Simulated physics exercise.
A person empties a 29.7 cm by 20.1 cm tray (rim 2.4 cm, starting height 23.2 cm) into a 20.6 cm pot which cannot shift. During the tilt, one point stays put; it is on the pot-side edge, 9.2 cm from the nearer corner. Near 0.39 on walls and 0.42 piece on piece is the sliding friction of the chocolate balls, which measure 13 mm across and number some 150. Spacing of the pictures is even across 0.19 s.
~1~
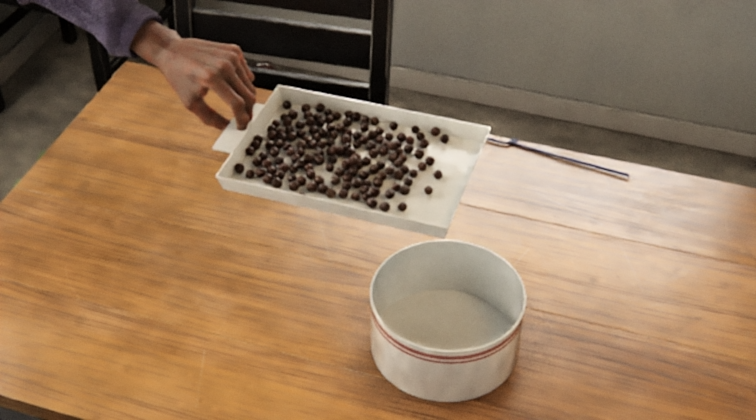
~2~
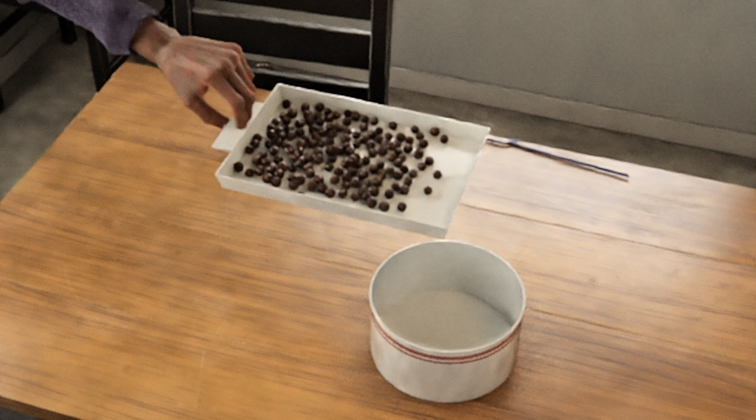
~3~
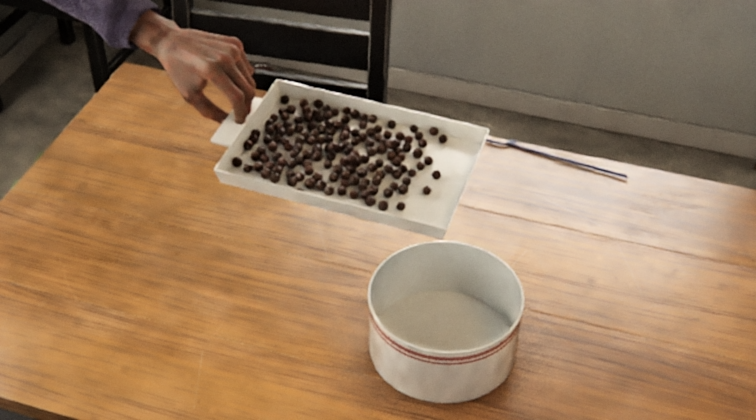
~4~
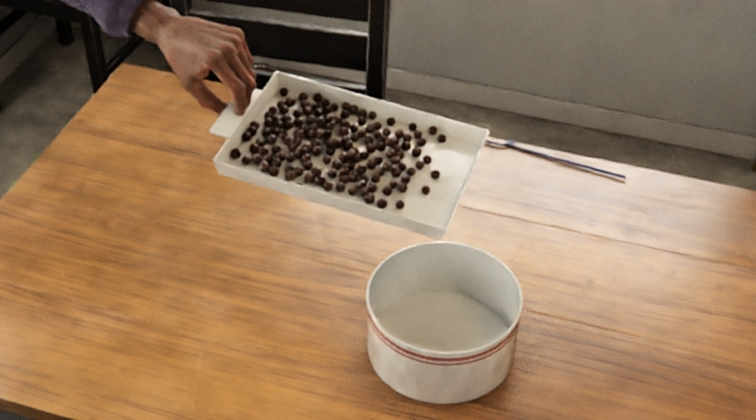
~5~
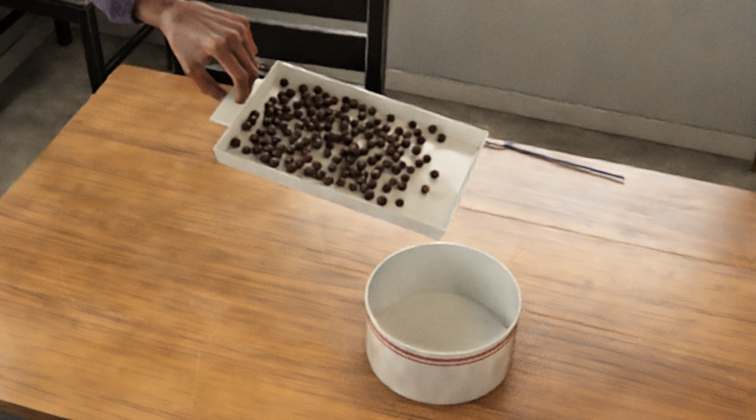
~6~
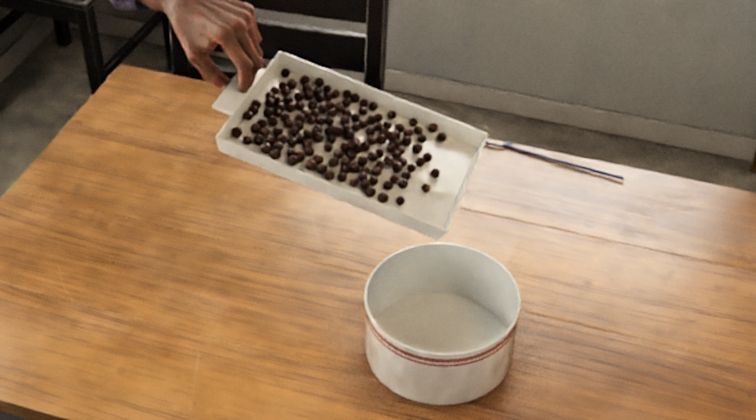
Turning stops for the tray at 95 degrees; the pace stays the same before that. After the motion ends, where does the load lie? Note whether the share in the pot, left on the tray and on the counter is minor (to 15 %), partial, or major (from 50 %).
Noted: Pot partial; tray minor; counter major.
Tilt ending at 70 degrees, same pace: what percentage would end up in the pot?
It would be near 5 per cent.
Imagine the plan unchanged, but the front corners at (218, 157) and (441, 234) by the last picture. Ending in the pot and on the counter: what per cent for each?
Pot 95, counter 5.
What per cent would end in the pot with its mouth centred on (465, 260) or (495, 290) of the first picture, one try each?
Estimates: 55 in a hundred and 55 in a hundred.
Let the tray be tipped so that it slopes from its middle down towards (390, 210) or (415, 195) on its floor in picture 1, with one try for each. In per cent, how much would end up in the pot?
Roughly 100 per cent on the first try and 85 per cent on the second.
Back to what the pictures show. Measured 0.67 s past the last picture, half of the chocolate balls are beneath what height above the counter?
The halfway line is at about 24 cm.
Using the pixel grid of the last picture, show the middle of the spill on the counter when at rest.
I'd put it near (569, 298).
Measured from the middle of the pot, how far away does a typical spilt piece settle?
26 cm.
Then, 0.40 s after the last picture, tilt 52 degrees; the tray holds 100 %, the pot 0 %.
Then, 0.67 s after the last picture, tilt 79 degrees; the tray holds 65 %, the pot 0 %.
Then, 1.05 s after the last picture, tilt 95 degrees; the tray holds 5 %, the pot 20 %.
In the end, pot 25 %, tray 0 %, counter 75 %.
